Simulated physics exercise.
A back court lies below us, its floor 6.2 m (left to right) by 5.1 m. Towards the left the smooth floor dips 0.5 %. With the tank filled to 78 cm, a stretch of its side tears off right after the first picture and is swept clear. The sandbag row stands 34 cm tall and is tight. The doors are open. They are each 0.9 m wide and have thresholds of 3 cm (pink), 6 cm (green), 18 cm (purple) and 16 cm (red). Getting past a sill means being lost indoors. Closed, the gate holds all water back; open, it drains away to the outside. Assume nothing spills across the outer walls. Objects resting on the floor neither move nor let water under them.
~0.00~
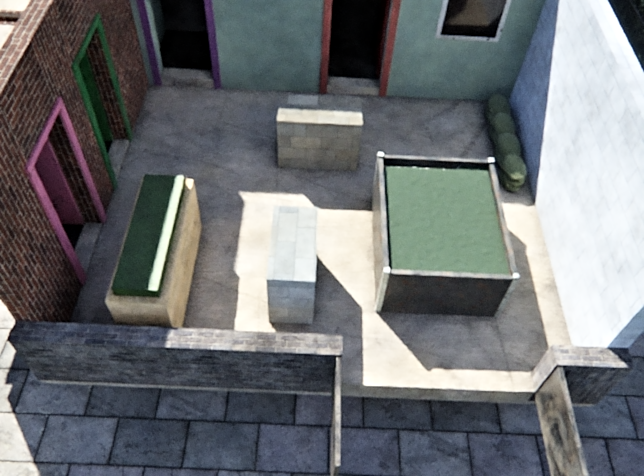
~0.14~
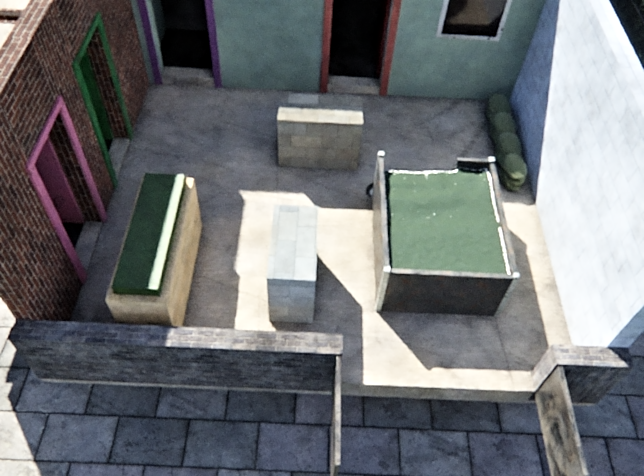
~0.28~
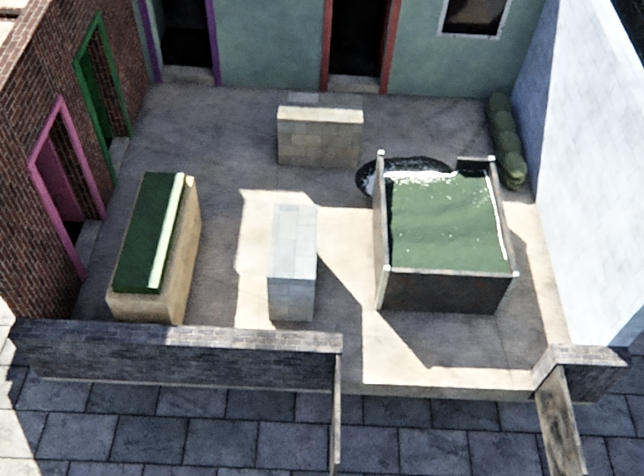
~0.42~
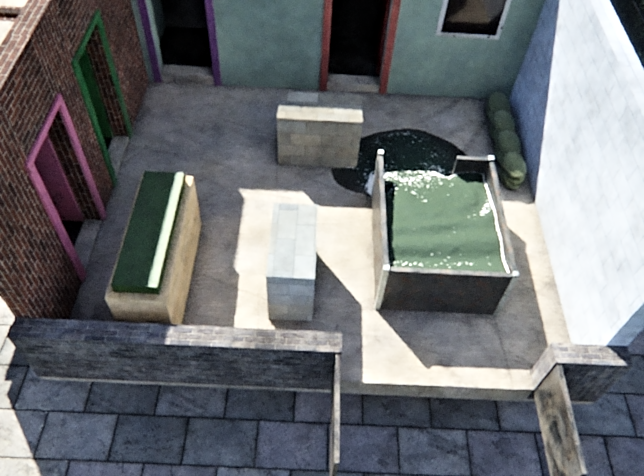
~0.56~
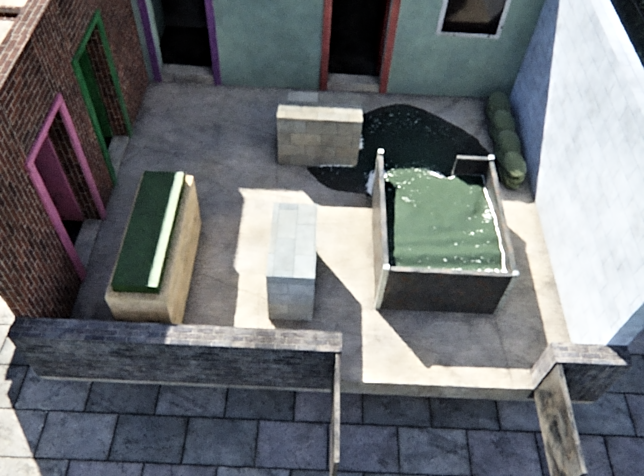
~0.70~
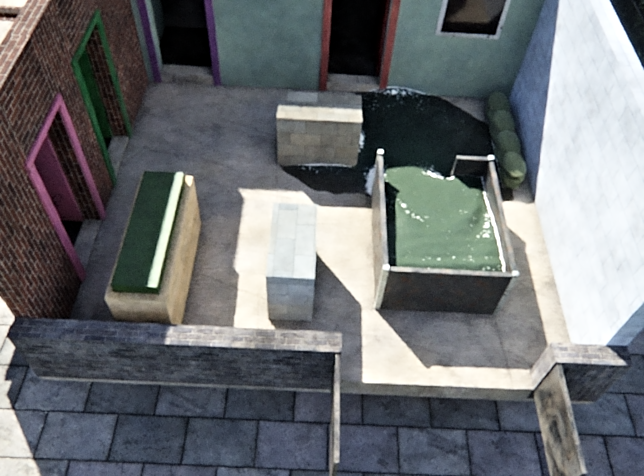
We see a walled courtyard with blocks and a tank of green liquid, whose far side opens at the back; dark liquid pours out and spreads across the floor behind it, reaching around a pale block and the rounded green shapes.
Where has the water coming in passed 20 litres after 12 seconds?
One by one: Pink door: Tops it, green door: Tops it, purple door: Fails to top it, red door: Tops it.
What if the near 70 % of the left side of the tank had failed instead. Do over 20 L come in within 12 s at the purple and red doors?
Purple: Within limit; red: Within limit.
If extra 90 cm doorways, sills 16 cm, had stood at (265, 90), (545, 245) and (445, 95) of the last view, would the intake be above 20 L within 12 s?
So, in the order given, it's shy of the mark, then shy of the mark, then beyond the mark.
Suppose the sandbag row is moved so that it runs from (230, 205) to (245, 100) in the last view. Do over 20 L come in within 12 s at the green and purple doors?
Result: Green door inside the limit; purple door inside the limit.
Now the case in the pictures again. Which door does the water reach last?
The pink one.
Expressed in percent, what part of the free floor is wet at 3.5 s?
I'd say around 60 %.
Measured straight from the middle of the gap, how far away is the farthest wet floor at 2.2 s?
About 4.8 m out.
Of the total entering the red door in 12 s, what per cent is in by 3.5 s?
Estimate: Around 95 per cent.
After 1.4 s water covers 25 % of the floor and is deepest (42 cm) near (380, 94); pink door not reached, green door not reached, purple door not reached, red door 37 cm at the sill, 53 L in.
After 2.2 s water covers 40 % of the floor and is deepest (42 cm) near (505, 101); pink door not reached, green door not reached, purple door 3 cm at the sill, 0 L in, red door 32 cm at the sill, 150 L in.
After 3.5 s water covers 60 % of the floor and is deepest (22 cm) near (359, 93); pink door 2 cm at the sill, 0 L in, green door 10 cm at the sill, 1 L in, purple door 4 cm at the sill, 0 L in, red door 21 cm at the sill, 214 L in.
After 7.0 s water covers 80 % of the floor and is deepest (14 cm) near (76, 350); pink door 6 cm at the sill, 9 L in, green door 9 cm at the sill, 30 L in, purple door 10 cm at the sill, 0 L in, red door 10 cm at the sill, 226 L in.
After 12.0 s water covers 95 % of the floor and is deepest (9 cm) near (116, 221); pink door 9 cm at the sill, 109 L in, green door 7 cm at the sill, 45 L in, purple door 7 cm at the sill, 0 L in, red door 6 cm at the sill, 226 L in.
